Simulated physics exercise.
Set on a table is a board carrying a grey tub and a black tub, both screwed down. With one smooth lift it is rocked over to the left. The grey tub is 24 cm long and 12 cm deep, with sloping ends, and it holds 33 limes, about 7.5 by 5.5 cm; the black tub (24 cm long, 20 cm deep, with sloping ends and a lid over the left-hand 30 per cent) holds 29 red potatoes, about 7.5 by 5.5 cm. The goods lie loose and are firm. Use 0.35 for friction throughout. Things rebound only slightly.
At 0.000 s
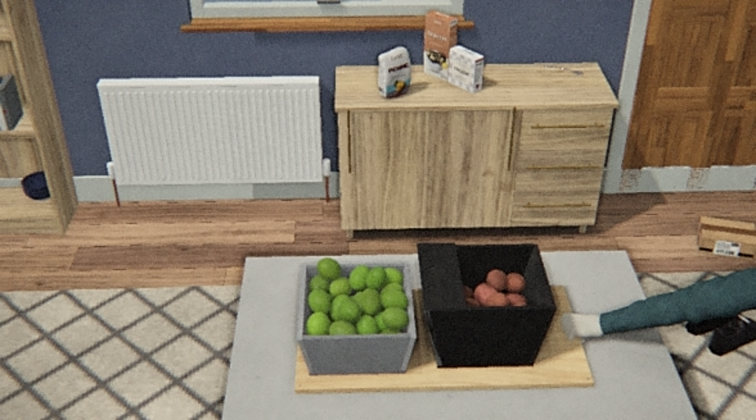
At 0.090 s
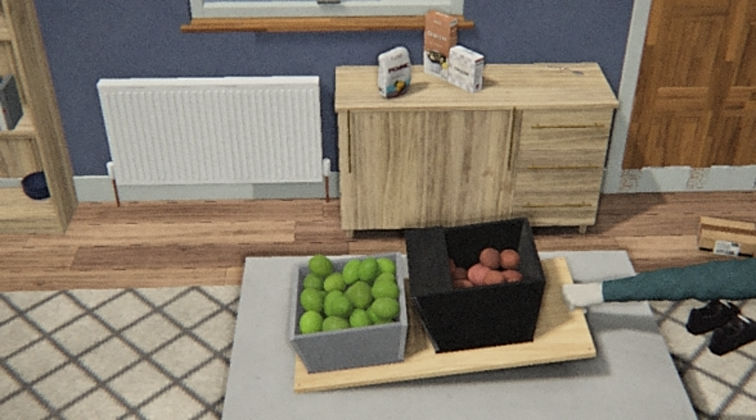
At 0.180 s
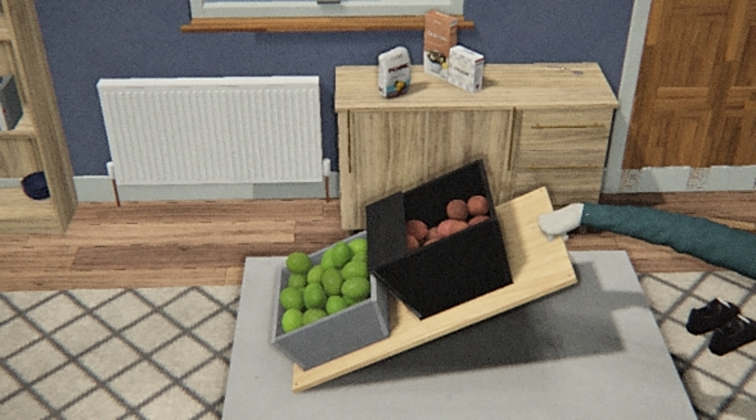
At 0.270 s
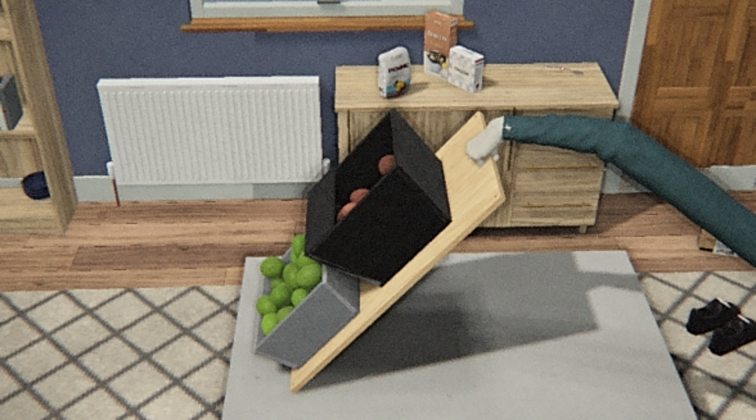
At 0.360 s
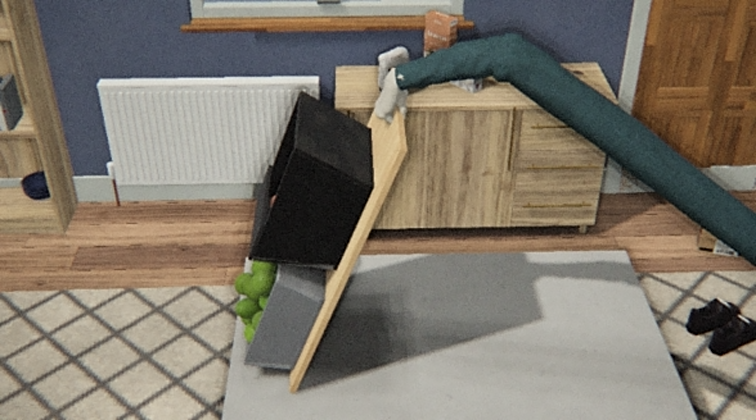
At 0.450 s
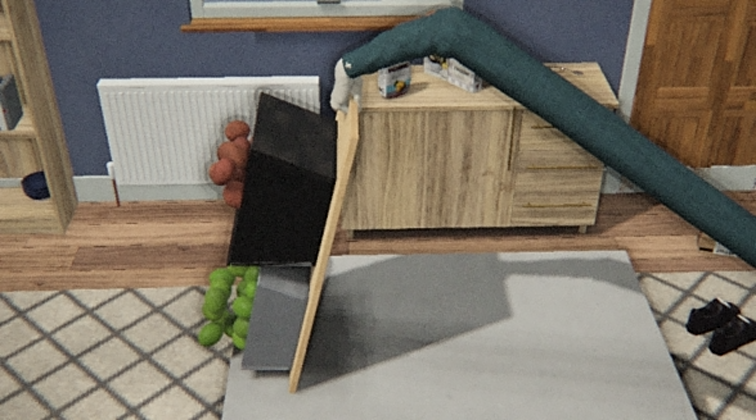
A gloved hand tilts a board leftward until limes and then red potatoes tumble from their tubs.
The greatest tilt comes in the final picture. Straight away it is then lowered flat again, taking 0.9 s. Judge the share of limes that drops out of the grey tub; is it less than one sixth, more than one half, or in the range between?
Share lost: Above one half.
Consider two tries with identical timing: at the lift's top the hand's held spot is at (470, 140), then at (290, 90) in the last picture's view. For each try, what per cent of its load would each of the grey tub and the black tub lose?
Loss per try - grey tub 30 / 90 percent, black tub 10 / 60 percent.
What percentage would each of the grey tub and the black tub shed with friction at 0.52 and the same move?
In that case grey tub 70, black tub 60 per cent.
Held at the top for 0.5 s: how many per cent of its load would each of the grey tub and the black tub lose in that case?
That would cost grey tub 60 per cent of its load and black tub 50 per cent.
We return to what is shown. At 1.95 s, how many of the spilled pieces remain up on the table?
I'd say close to 0 in all.
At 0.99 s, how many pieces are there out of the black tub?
About, black tub: 16.
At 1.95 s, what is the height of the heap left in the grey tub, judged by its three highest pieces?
It reaches close to 11 cm.
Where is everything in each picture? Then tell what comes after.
In the first picture (places track the rim corner closest to us here), grey tub (302, 337); black tub (429, 309); tipped 0°; all still inside.
The second picture shows grey tub (294, 337); black tub (416, 296); tipped 8°.
The third picture shows grey tub (275, 340); black tub (374, 269); tipped 27°.
The fourth picture shows grey tub (255, 349); black tub (310, 253); tipped 50°.
The fifth picture shows grey tub (244, 360); black tub (253, 255); tipped 69°; 6 out, the lowest lime at (246, 284).
The sixth picture shows grey tub (241, 365); black tub (231, 261); tipped 77°; 15 out.
After 0.69 s, tilt 63°; the grey tub is down by 19 of 33 and the black tub is down by 14 of 29.
After 0.99 s, tilt 27°; the grey tub is down by 21 of 33 and the black tub is down by 15 of 29.
After 1.41 s, tilt 0°; the grey tub is down by 21 of 33 and the black tub is down by 15 of 29.
Final count (at 1.95 s), the grey tub is down by 21 of 33 and the black tub is down by 15 of 29. Asked share, 21 of 33, 64 per cent.
